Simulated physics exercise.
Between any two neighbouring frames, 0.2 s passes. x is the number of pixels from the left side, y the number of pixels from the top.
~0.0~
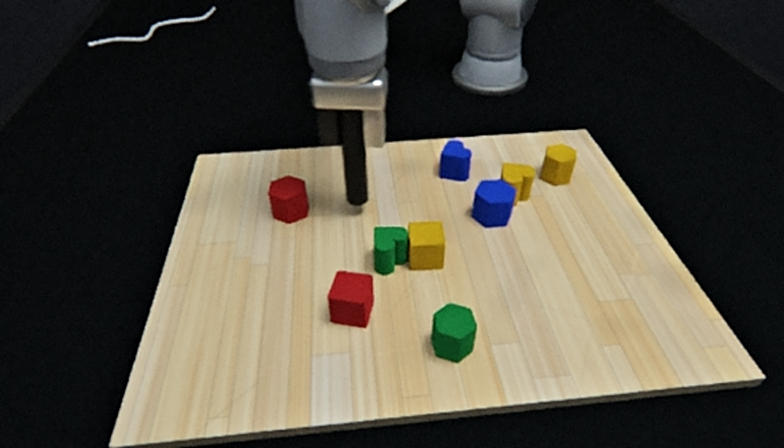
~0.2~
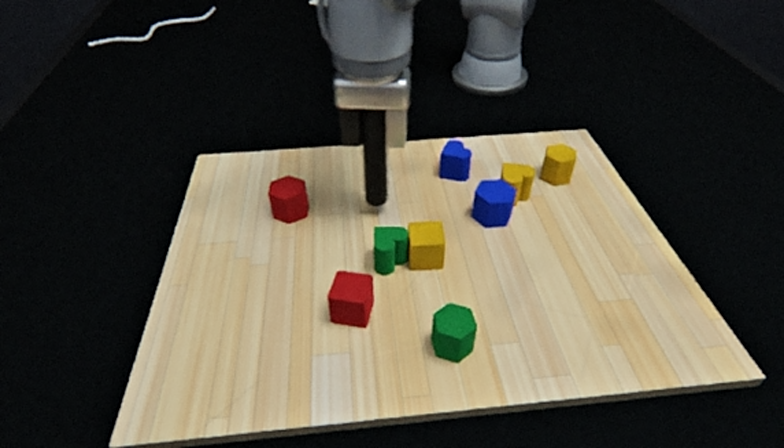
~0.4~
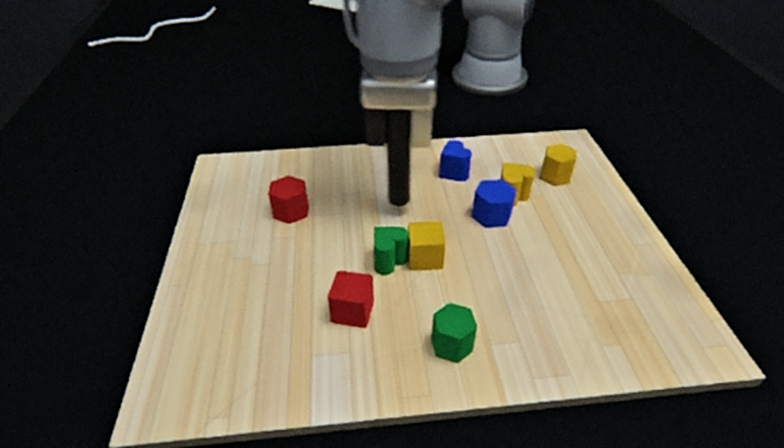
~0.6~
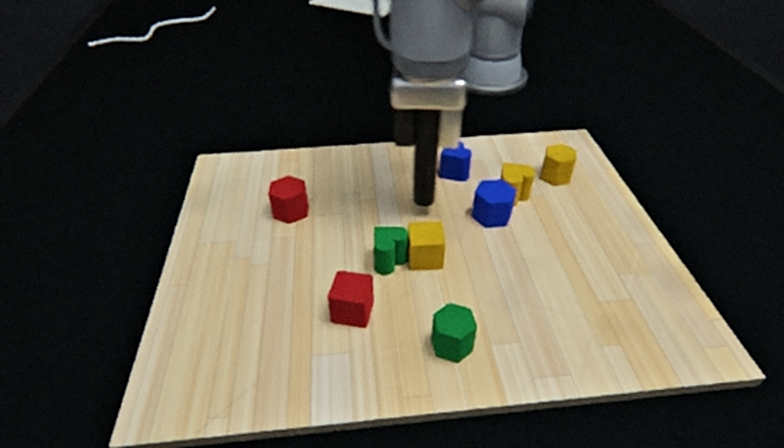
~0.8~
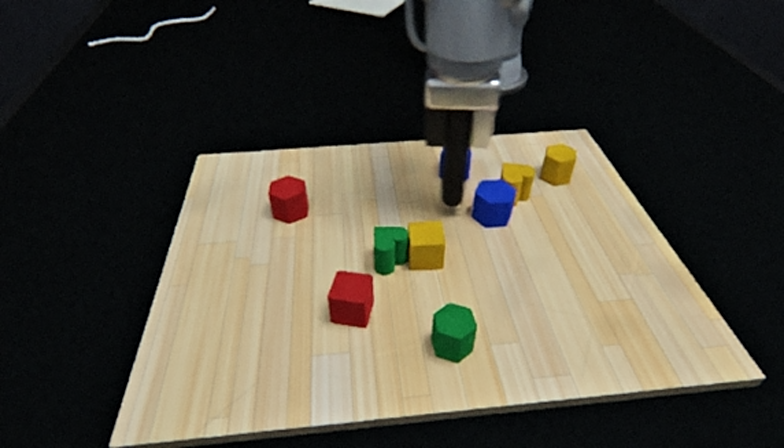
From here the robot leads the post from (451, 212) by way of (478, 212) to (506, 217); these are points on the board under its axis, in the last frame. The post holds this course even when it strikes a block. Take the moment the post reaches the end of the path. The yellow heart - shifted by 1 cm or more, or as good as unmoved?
Displaced.
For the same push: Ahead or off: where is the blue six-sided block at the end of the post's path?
By the time the path ends, the blue six-sided block is still sitting right in front of the post.
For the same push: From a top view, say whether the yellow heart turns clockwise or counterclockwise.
Top view: Counterclockwise.
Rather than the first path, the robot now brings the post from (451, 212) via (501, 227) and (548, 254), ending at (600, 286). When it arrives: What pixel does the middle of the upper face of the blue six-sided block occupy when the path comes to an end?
Pixel (537, 195).
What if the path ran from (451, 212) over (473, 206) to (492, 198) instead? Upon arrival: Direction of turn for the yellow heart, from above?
From overhead, anticlockwise.
On the path given first. Halfway along, post (480, 201); blue six-sided block (513, 192); yellow heart (523, 170), turned 25° anticlockwise.
At the end, post (508, 205); blue heart still; blue six-sided block (542, 196); yellow heart (526, 170), turned 40° anticlockwise.
